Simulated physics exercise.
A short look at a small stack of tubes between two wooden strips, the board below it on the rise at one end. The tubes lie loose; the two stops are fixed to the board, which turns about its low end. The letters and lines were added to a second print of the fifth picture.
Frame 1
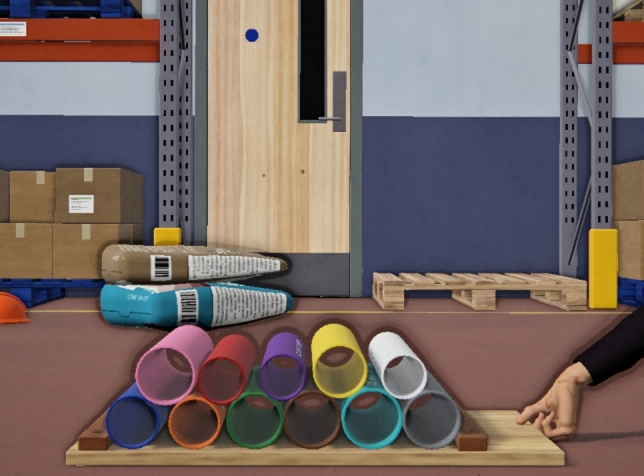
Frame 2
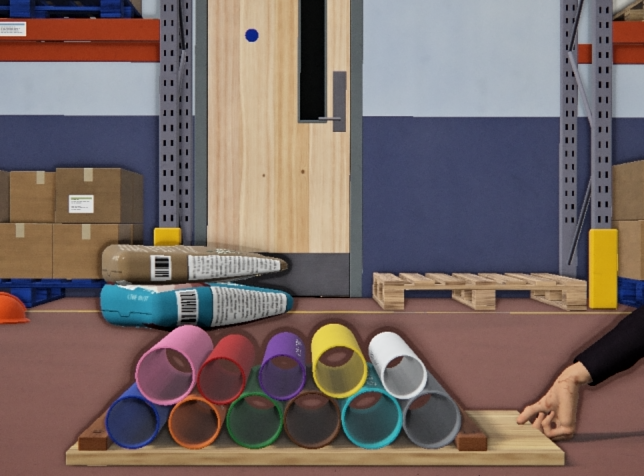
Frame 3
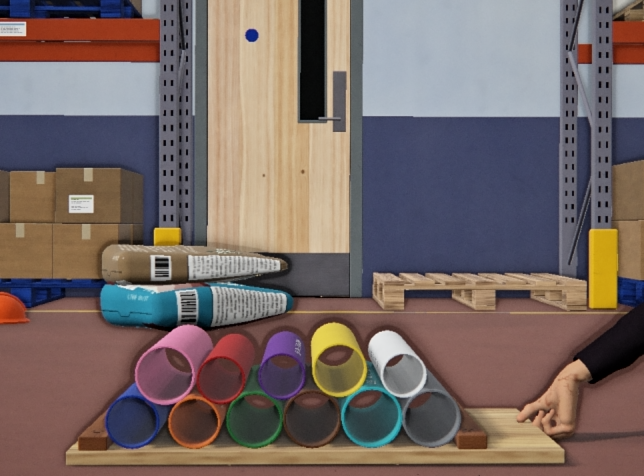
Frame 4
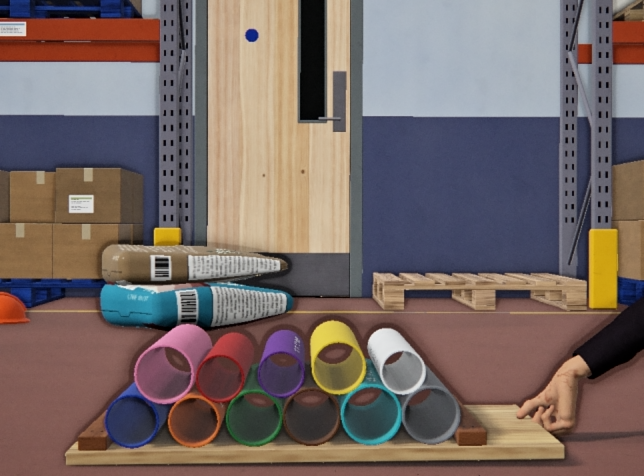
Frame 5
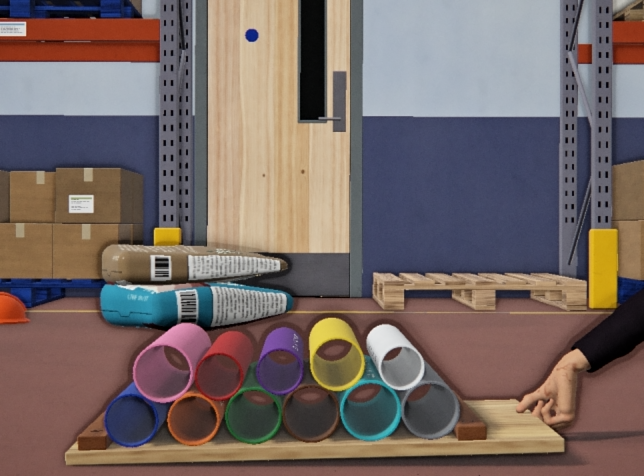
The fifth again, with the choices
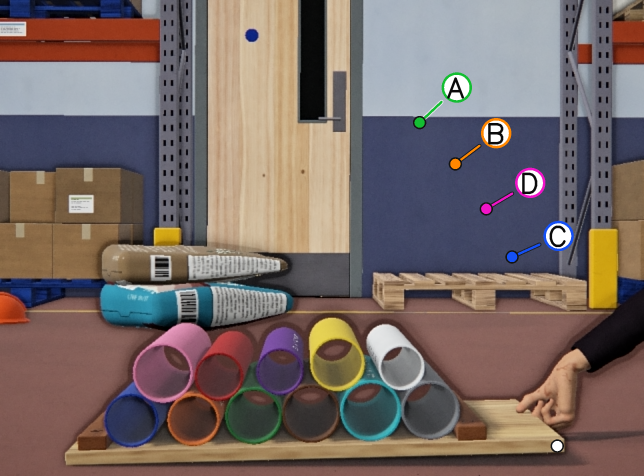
A hand at the right held the end of a wooden board stacked with colourful tubes between two wooden strips, and slowly raised that end slightly while the tubes stayed in their two rows.
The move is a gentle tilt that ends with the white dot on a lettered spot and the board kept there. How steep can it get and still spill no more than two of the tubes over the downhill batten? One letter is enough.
Lift it to C and no more.
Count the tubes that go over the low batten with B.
With B, eleven.
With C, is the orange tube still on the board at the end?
The orange tube: Yes.
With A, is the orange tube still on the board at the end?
The orange tube: No.
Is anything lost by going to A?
At A: Yes.
On the marked copy, A at (419, 122); B at (455, 164); C at (512, 257); D at (486, 209); the white dot at (557, 446).
With C. Early on, board at 15°.
Further on, board at 24°.
At the end, board at 24°, one over the low batten (pink).
As for the rest, A eleven over the low batten; B eleven over the low batten; D eleven over the low batten.
